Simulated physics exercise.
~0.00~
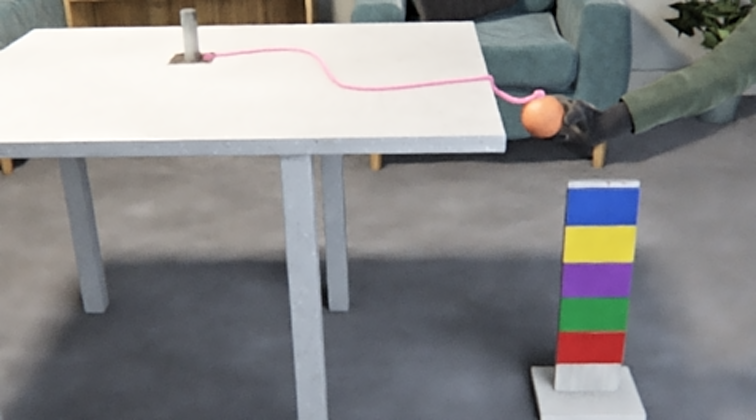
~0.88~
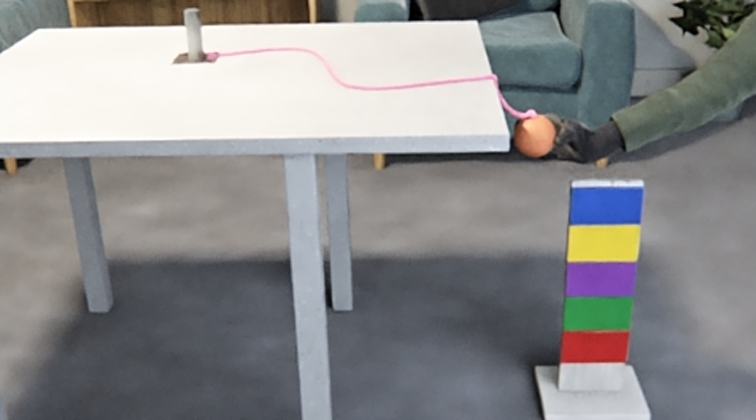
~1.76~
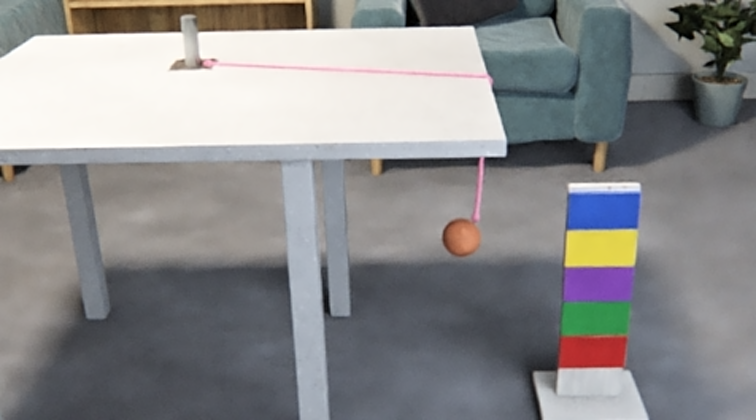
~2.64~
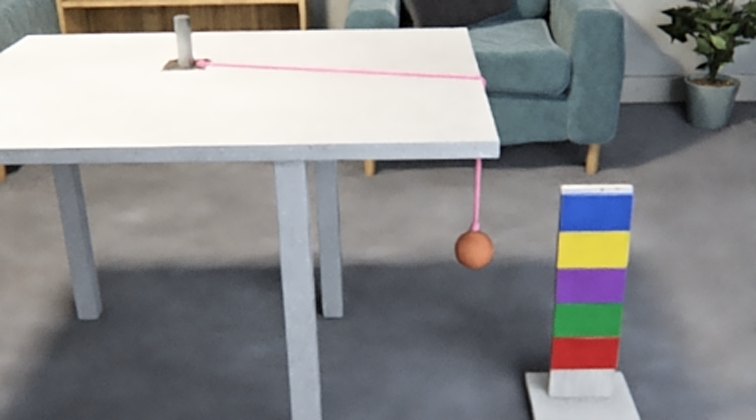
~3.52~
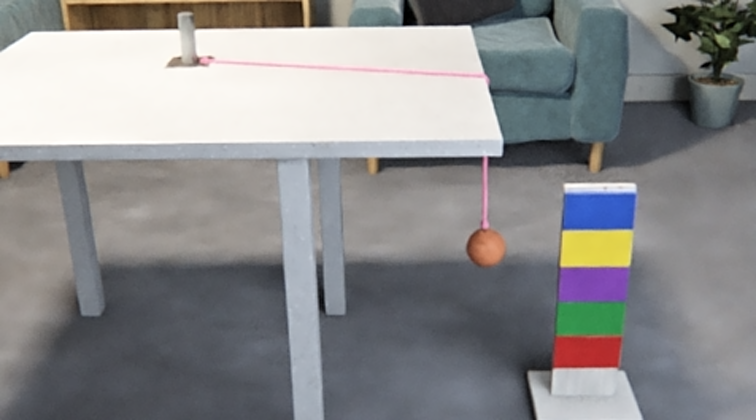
A gloved hand releases an orange ball, which drops and hangs level with yellow.
